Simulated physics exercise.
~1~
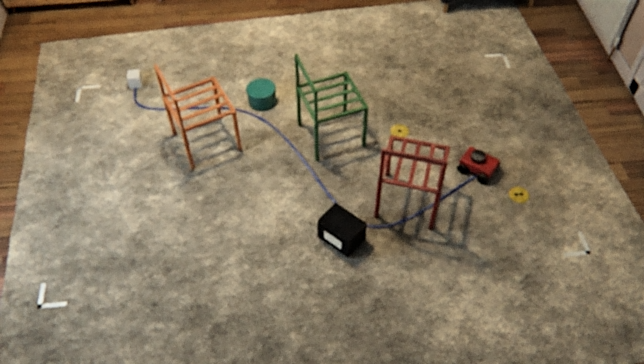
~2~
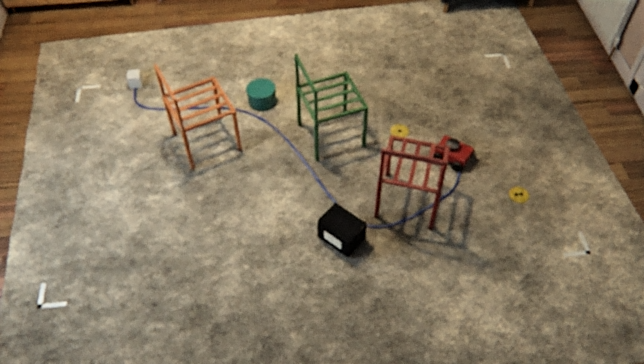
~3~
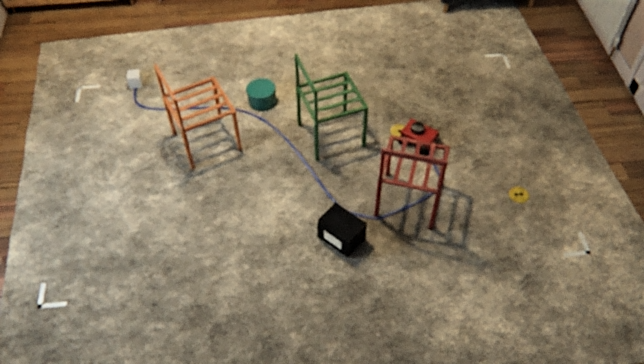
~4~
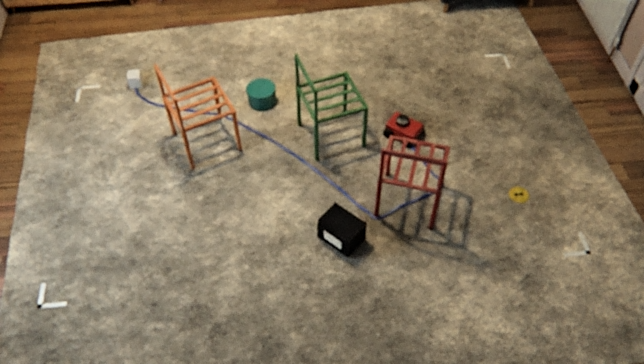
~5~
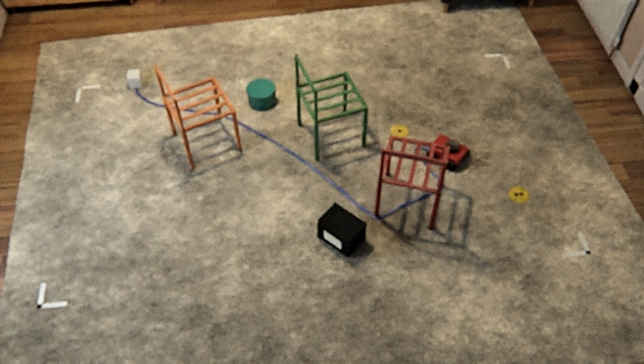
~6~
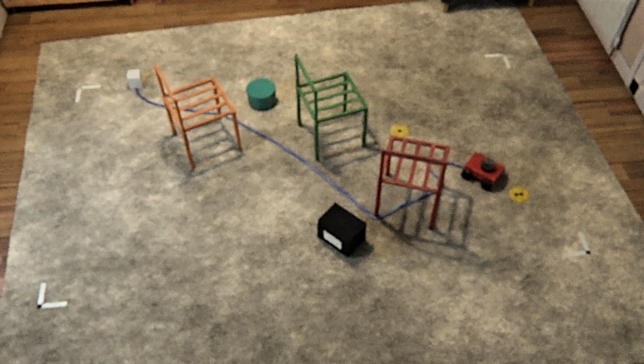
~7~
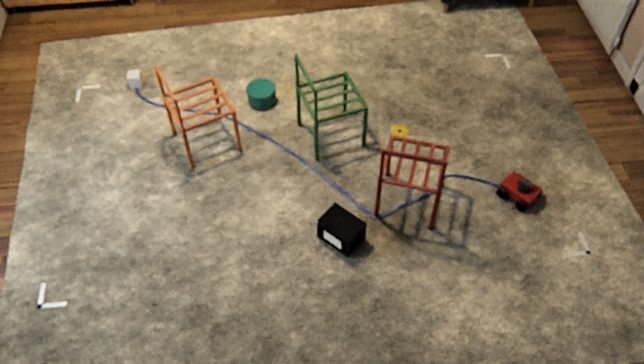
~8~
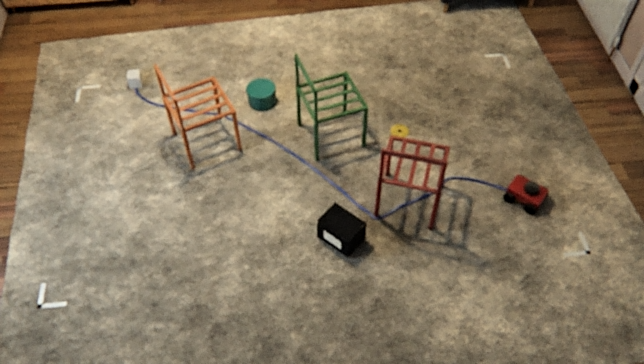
A grey mottled floor covering marked with white tape corners lies on a wooden floor, seen from above at an angle. An orange chair stands at left, a teal bucket and a green chair near the upper middle, a black carton below centre, and a red chair to its right. A blue lead winds from a small white box at upper left to a red cart beyond the red chair. The cart moves up and left behind the red chair to a yellow mark, and the lead draws straighter, shifting off the carton toward the chair's legs. The cart then heads back down and right, stopping over the other yellow mark, with the furniture still in place.
